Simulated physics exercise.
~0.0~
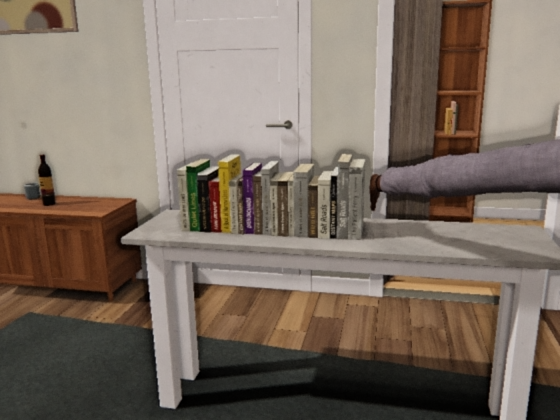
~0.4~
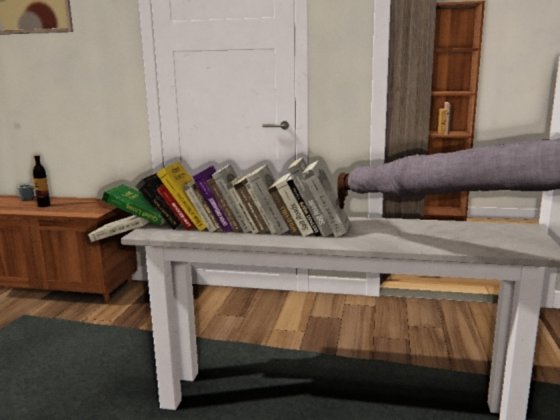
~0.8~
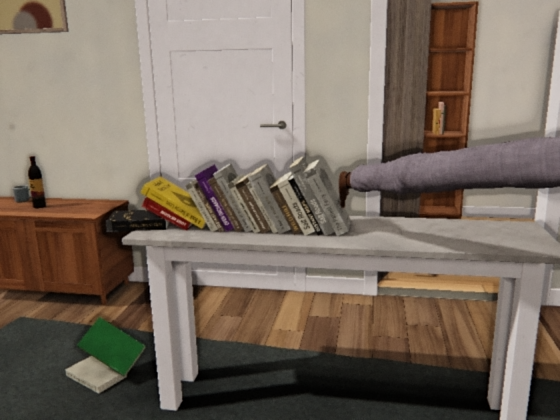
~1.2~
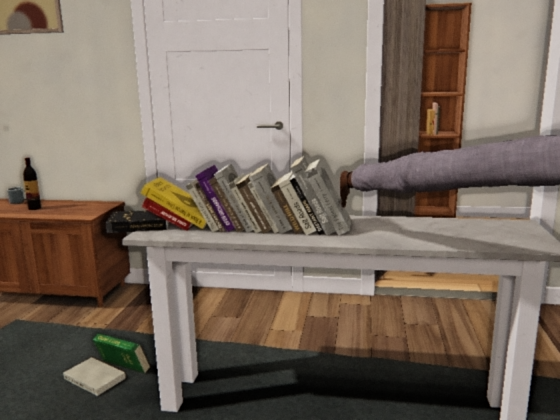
In a living room, a hand pushing a row of books along a table, toppling them left, two landing on the rug.
